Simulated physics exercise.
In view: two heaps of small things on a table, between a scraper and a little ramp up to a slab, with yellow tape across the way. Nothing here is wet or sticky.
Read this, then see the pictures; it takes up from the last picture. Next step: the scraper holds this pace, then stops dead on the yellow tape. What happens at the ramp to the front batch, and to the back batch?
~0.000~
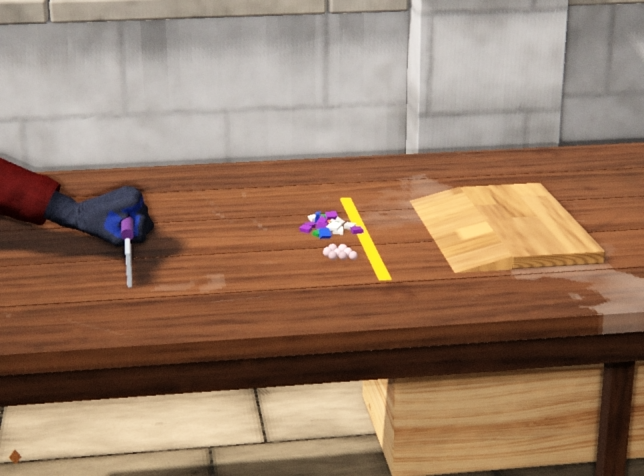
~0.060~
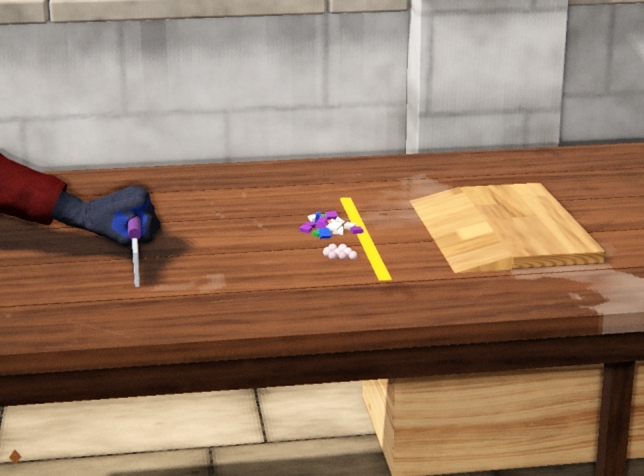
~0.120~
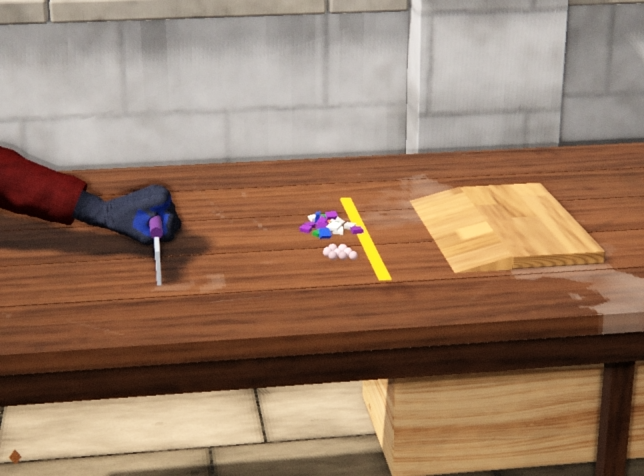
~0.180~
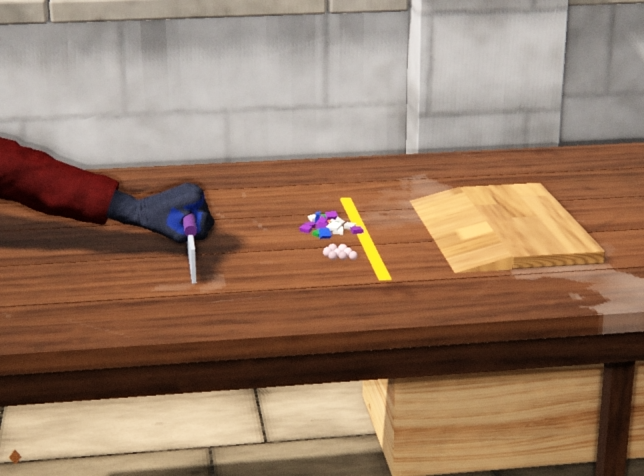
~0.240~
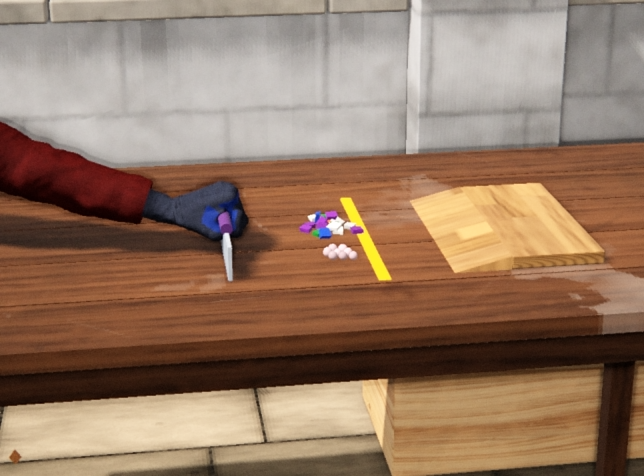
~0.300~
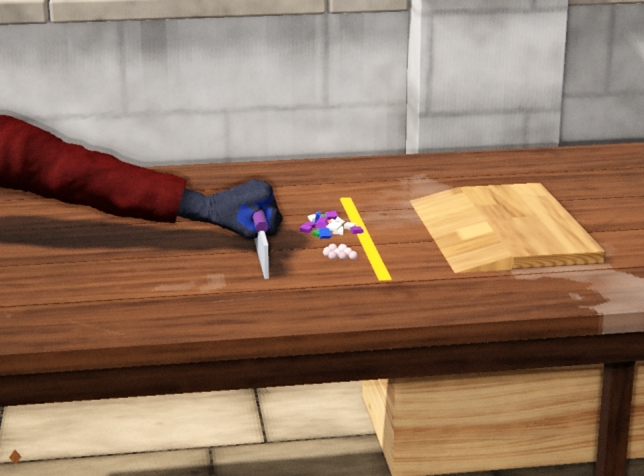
At the ramp, the front batch carries some over the top, the back batch stops short of the top.
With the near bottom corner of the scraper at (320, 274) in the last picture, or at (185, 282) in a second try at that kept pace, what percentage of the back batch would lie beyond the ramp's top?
0 % and then 0 %.
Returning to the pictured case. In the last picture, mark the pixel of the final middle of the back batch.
Its middle ends up near (418, 218).
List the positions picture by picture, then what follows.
Scraper at (129, 264), at rest; yellow tape at (347, 202); top of the ramp at (509, 251); front batch at (338, 253), a few sugar pearls; back batch at (322, 222), a few mosaic tiles, in the first picture.
Scraper at (136, 263); back batch at (322, 222), in the second picture.
Scraper at (158, 262); front batch at (338, 253), in the third picture.
Scraper at (193, 260); back batch at (322, 222), in the fourth picture.
Scraper at (229, 258); front batch at (338, 253), in the fifth picture.
Scraper at (265, 256); yellow tape at (347, 202); top of the ramp at (509, 251); front batch at (338, 253); back batch at (322, 222), in the sixth picture.
After 0.41 s, scraper still moving, near (321, 209); front batch all short of the ramp; back batch all short of the ramp.
After 0.55 s, scraper stopped at the yellow tape; front batch a small part on the ramp, most short of the ramp; back batch all short of the ramp.
After 0.83 s, scraper stopped at the yellow tape; front batch all past the top; back batch about a quarter on the ramp, most short of the ramp.
By the end (1.7 s), scraper stopped at the yellow tape; front batch all past the top; back batch none past the top, about a quarter on the ramp, most short of the ramp.
